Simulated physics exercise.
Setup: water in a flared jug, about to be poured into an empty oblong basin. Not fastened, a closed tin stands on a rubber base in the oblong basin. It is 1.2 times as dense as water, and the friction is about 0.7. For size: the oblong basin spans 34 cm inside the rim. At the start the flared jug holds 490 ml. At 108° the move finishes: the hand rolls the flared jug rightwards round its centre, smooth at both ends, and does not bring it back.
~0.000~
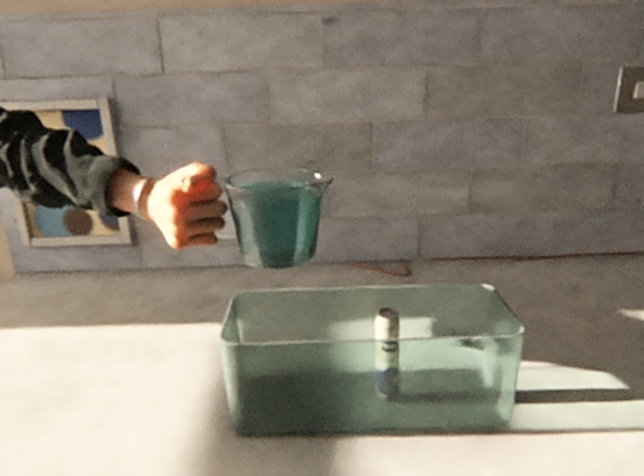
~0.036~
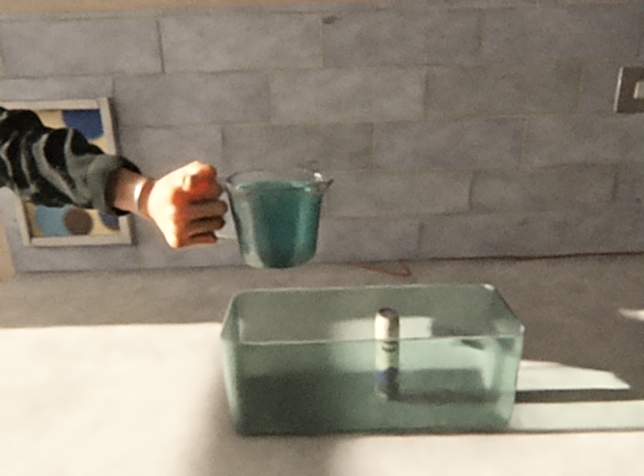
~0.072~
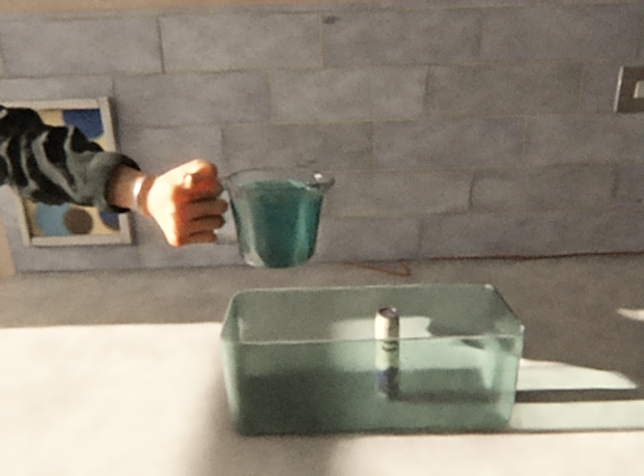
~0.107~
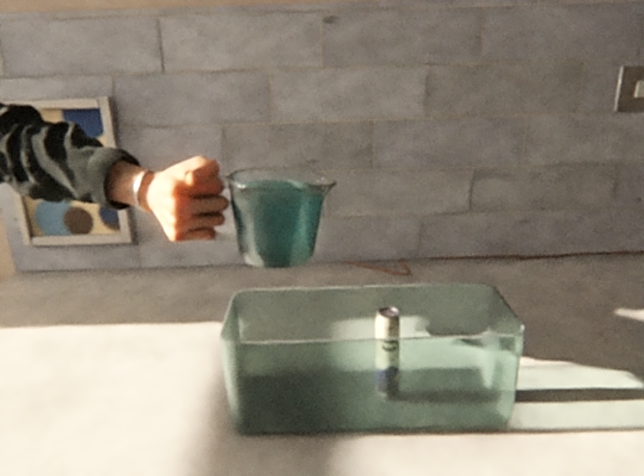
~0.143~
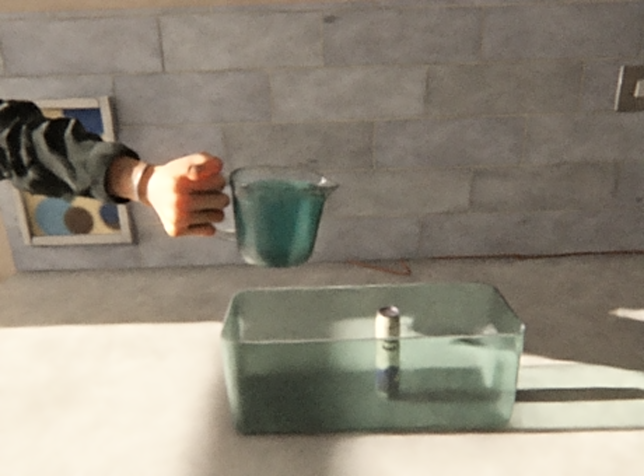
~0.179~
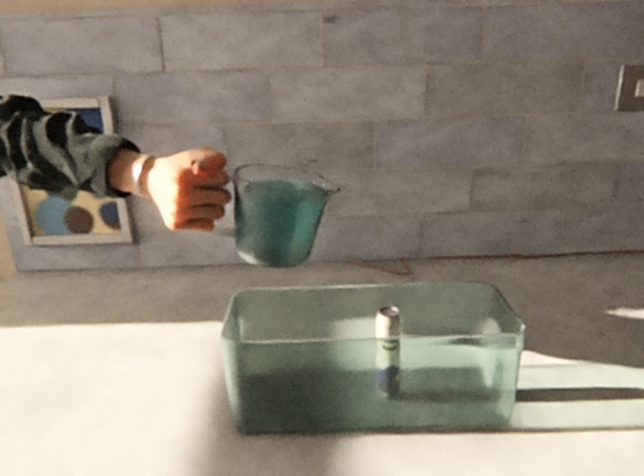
A hand slowly tilts a flared jug of blue-green water rightwards above an oblong basin.
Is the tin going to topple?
Yes.
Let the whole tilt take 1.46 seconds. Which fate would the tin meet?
In that case the tin overturns.
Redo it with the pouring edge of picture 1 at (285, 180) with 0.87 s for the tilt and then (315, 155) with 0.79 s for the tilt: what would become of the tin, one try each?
Trial 1 - tin stays standing; trial 2 - tin tips.
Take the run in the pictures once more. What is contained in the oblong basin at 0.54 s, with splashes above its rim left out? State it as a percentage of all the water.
About 10%.
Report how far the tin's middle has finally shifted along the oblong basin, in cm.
All told, the tin's centre has moved close to 8.0 cm.
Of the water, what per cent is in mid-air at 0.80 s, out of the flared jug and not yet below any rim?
Some 12 % is up in the air.
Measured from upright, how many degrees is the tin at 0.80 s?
I'd say it is close to 5 degrees off upright.
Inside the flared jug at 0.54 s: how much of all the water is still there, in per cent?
66 %.
Then, 0.54 s in, the tilt is 73° and 65 per cent is still to pour; the tin stands where it began.
Then, 0.80 s in, the tilt is 106° and 10 per cent is still to pour; the tin leans 5°.
Then, 1.07 s in, the tilt is 108° and 0 per cent is still to pour; the tin lies on its side.
Then, 1.37 s in, the tilt is 108° and 0 per cent is still to pour; the tin lies on its side.
Finally, the tin lies on its side.
